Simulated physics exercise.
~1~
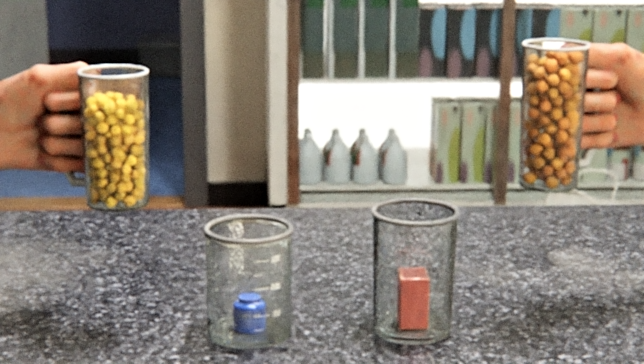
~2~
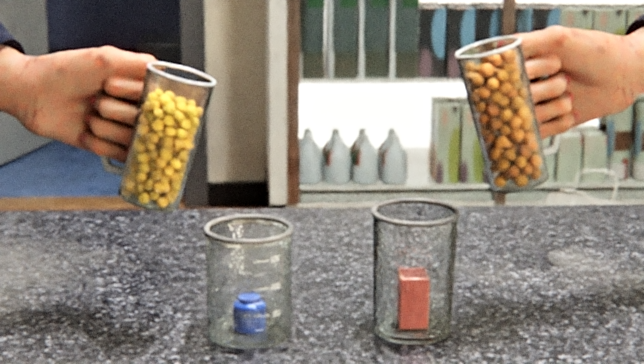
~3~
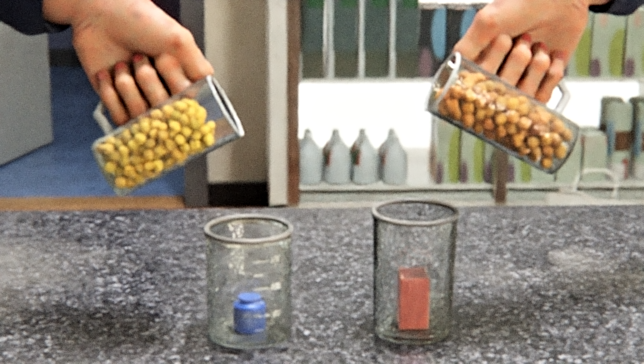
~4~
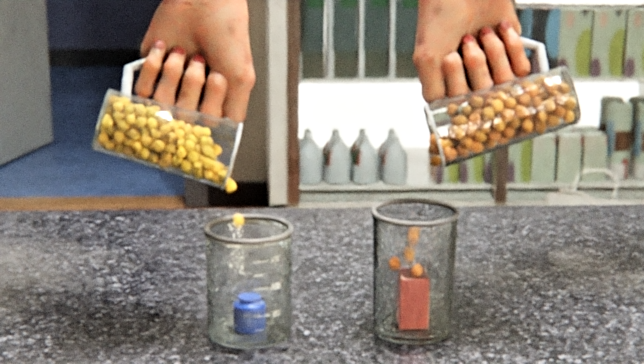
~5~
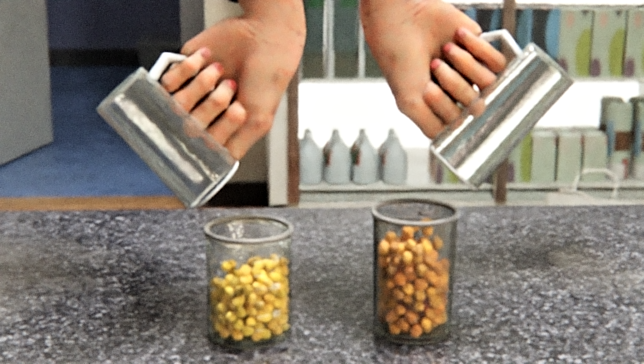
On a speckled dark countertop, two hands tipped glass mugs, one of yellow pellets and one of orange-brown ones, into two beakers holding a small blue object and a red block, until the pellets covered both objects and the mugs looked empty.
